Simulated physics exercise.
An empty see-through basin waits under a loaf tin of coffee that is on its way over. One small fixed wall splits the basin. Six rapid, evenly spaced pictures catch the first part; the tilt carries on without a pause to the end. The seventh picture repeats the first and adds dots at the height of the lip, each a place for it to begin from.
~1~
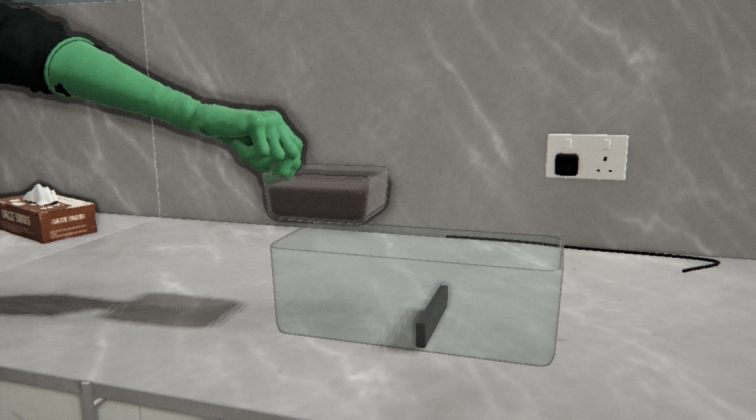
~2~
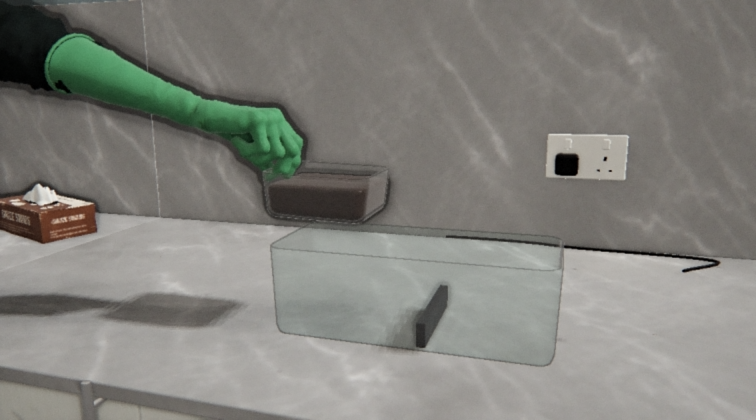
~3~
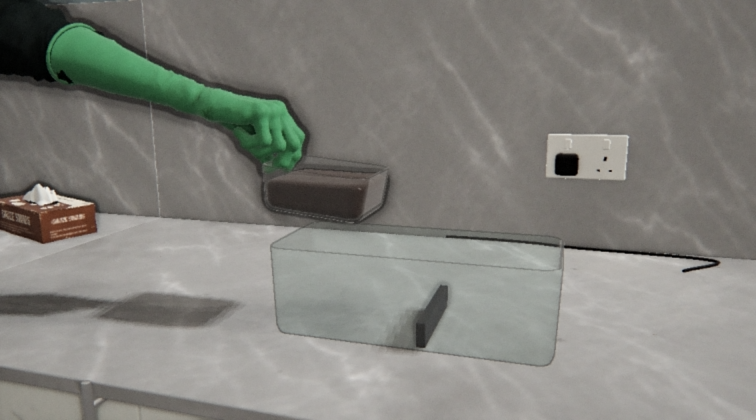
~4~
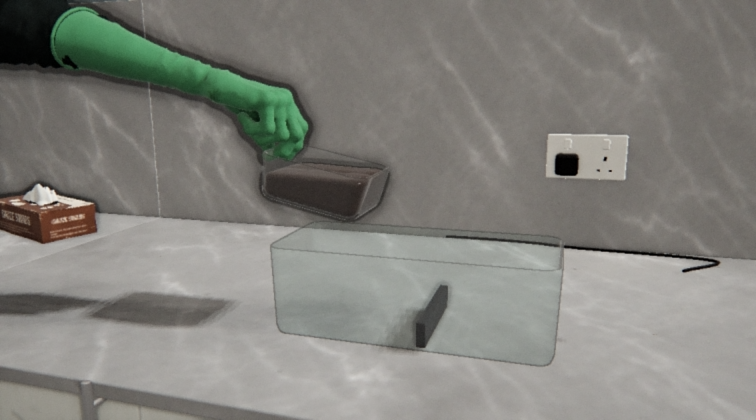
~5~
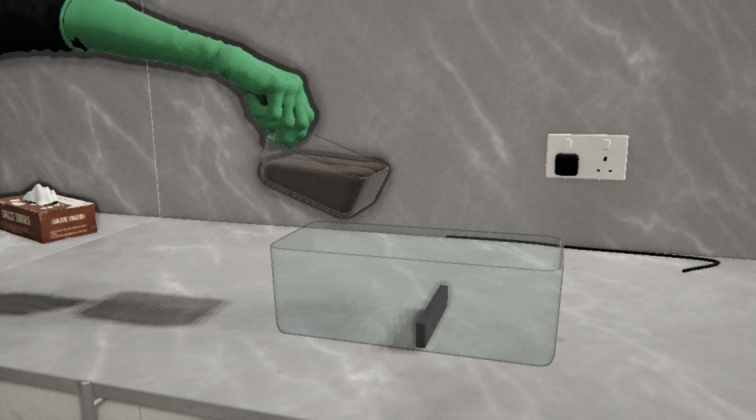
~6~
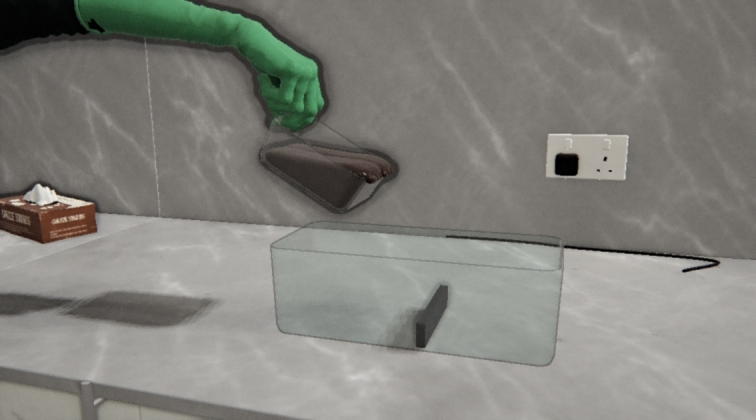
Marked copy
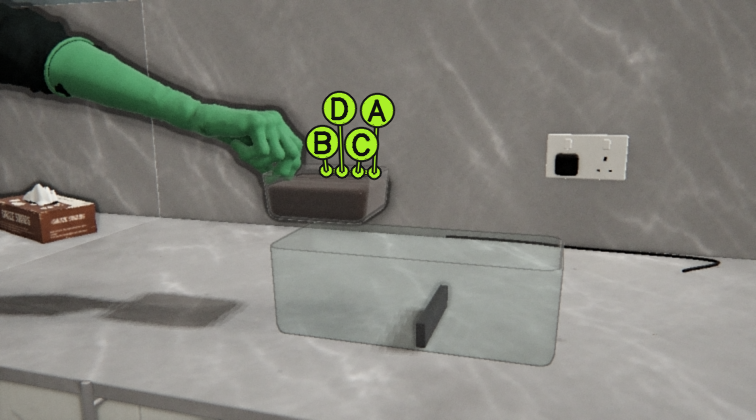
A green-gloved hand tilts a clear container of brown liquid rightward above a see-through basin.
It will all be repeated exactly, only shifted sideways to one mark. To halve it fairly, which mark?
Use spot C.
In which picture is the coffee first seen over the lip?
In picture 6.
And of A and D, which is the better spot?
That would be A.
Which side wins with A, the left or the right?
The right side.
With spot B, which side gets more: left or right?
The left one.
In lime, A at (374, 172); B at (326, 170); C at (358, 171); D at (341, 171).
With A, about 32 % ends left of the wall and 67 % right of it.
With B, about 87 % ends left of the wall and 12 % right of it.
With C, about 52 % ends left of the wall and 46 % right of it.
With D, about 80 % ends left of the wall and 18 % right of it.
